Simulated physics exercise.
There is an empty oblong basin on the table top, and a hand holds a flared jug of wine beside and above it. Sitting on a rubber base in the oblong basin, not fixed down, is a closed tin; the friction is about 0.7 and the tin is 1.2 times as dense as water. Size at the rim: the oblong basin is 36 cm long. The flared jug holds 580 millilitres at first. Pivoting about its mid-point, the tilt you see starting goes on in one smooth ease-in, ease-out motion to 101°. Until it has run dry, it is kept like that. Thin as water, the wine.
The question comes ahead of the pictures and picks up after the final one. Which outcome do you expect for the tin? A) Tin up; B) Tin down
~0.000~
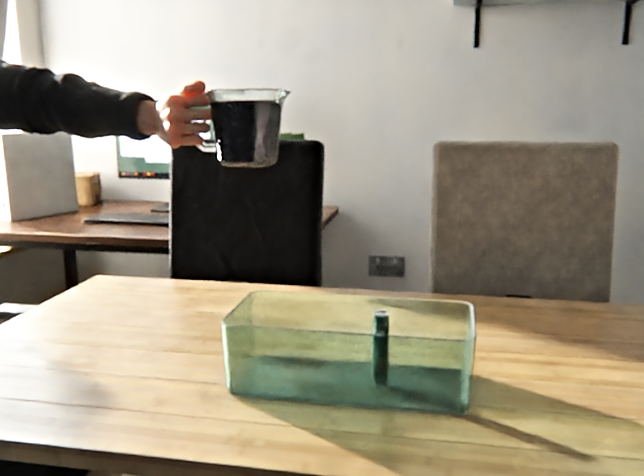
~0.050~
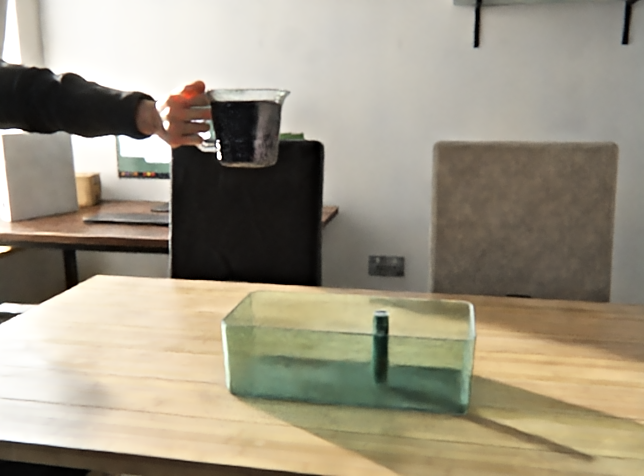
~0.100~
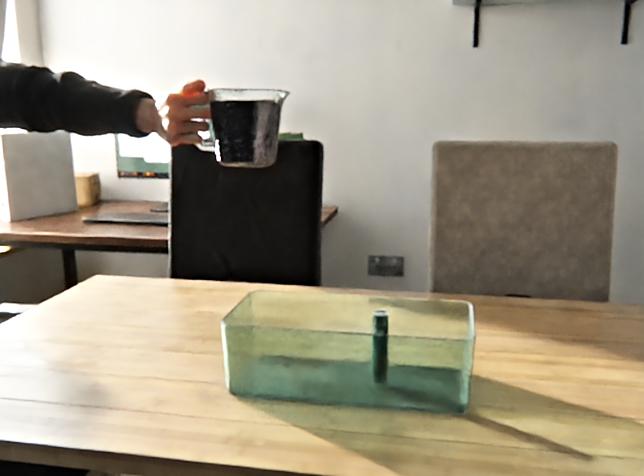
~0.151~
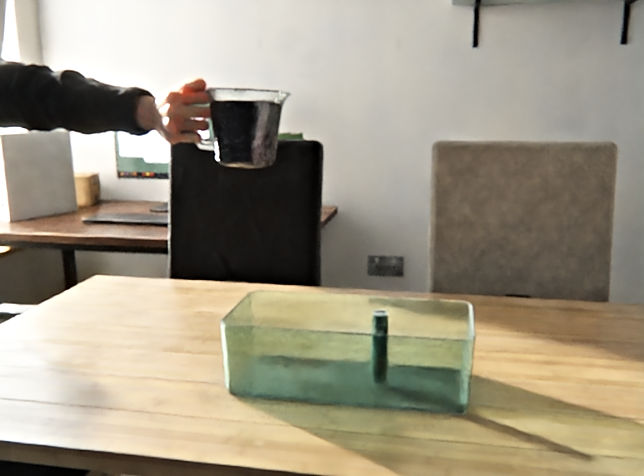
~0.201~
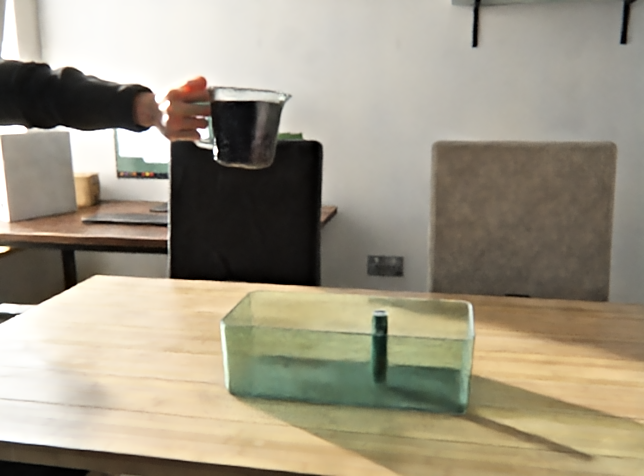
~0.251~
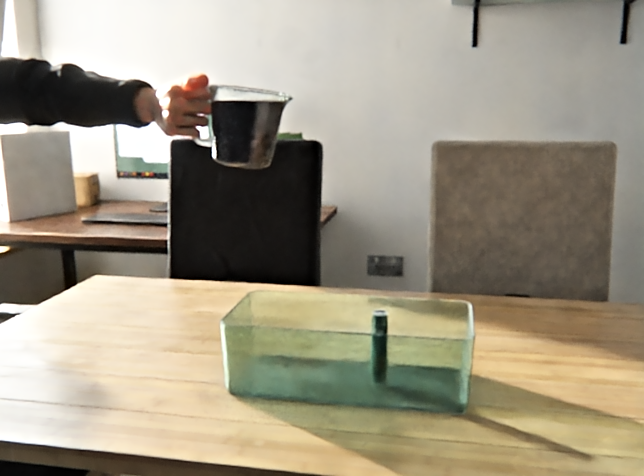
(B) Tin down.
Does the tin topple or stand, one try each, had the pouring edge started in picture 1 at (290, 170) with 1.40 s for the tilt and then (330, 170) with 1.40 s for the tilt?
Trial 1 - tin stays standing; trial 2 - tin tips.
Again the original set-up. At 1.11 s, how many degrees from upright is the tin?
Looks like some 10 degrees from vertical upright.
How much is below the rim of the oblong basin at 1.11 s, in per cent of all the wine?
I'd put it at roughly 40 per cent.
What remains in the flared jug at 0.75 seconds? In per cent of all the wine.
Some 80 % of it is still there.
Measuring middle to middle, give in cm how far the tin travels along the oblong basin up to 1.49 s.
Some 8 cm.
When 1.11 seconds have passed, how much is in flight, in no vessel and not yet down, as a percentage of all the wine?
Close to 32 per cent.
After 0.75 s the tilt is 56° and 80 per cent is still to pour; the tin stands where it began.
After 1.11 s the tilt is 91° and 26 per cent is still to pour; the tin leans 10°.
After 1.49 s the tilt is 101° and 1 per cent is still to pour; the tin lies on its side.
After 1.90 s the tilt is 101° and 0 per cent is still to pour; the tin lies on its side.
In the end the tin lies on its side.
